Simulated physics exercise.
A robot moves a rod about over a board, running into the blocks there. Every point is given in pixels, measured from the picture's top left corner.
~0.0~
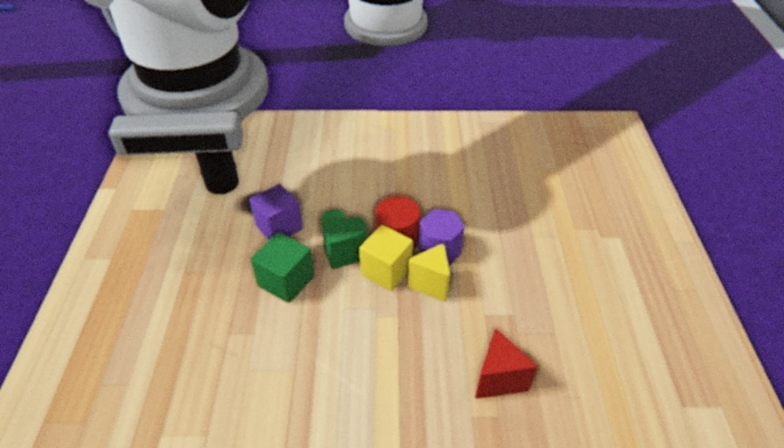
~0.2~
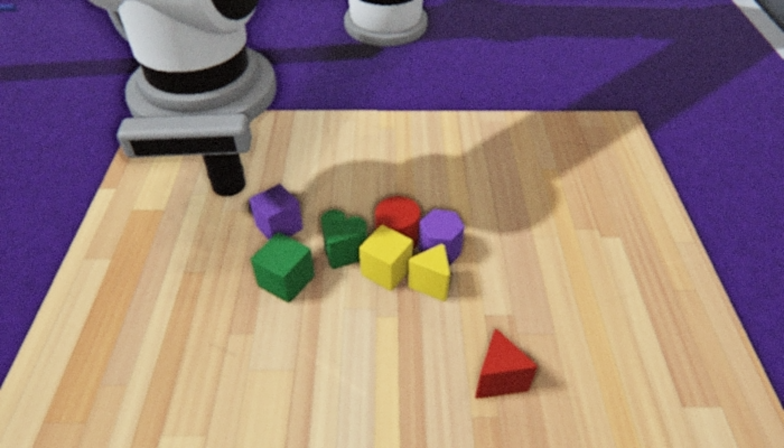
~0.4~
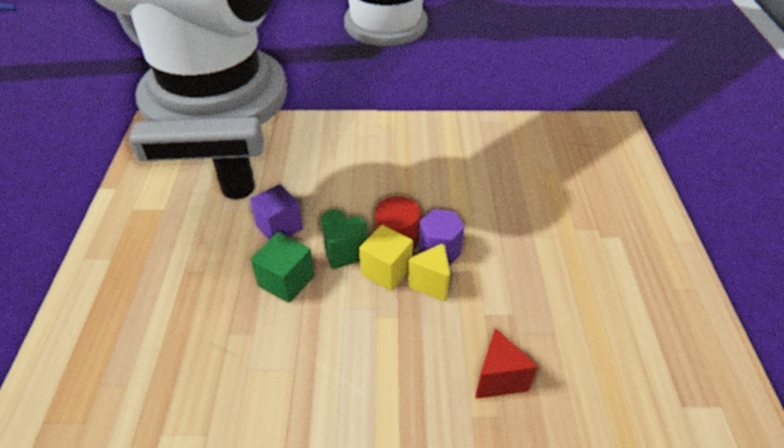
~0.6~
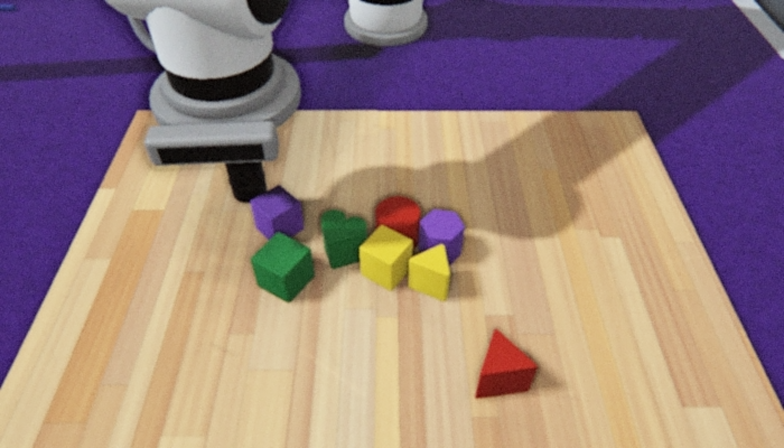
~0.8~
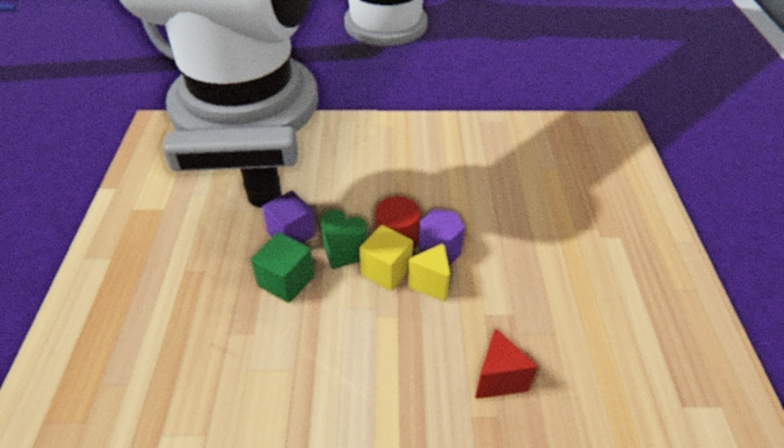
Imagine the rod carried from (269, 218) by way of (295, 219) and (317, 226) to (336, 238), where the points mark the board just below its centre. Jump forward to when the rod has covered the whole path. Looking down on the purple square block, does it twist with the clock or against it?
From above, it turns clockwise.
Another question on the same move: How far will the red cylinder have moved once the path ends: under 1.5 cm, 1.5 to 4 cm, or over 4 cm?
Band: Under 1.5 cm.
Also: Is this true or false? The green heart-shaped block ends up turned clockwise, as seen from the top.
That claim is false.
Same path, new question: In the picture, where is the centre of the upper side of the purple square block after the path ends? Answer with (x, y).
The middle of the upper face of the purple square block will lie at about (305, 231) in the picture.
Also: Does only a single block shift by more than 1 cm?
No, that is not how it ends up.
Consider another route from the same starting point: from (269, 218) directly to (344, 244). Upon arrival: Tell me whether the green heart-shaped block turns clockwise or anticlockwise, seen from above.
Clockwise rotation.
The first path, step by step. Halfway along, rod at (304, 200); purple square block at (306, 219), turned 40° clockwise; green heart-shaped block at (349, 234), turned 20° anticlockwise.
At the end, rod at (335, 218); green square block at (275, 256); purple square block at (305, 231), turned 70° clockwise; green heart-shaped block at (348, 240), turned 45° anticlockwise; yellow square block at (390, 244); red cylinder not moved.
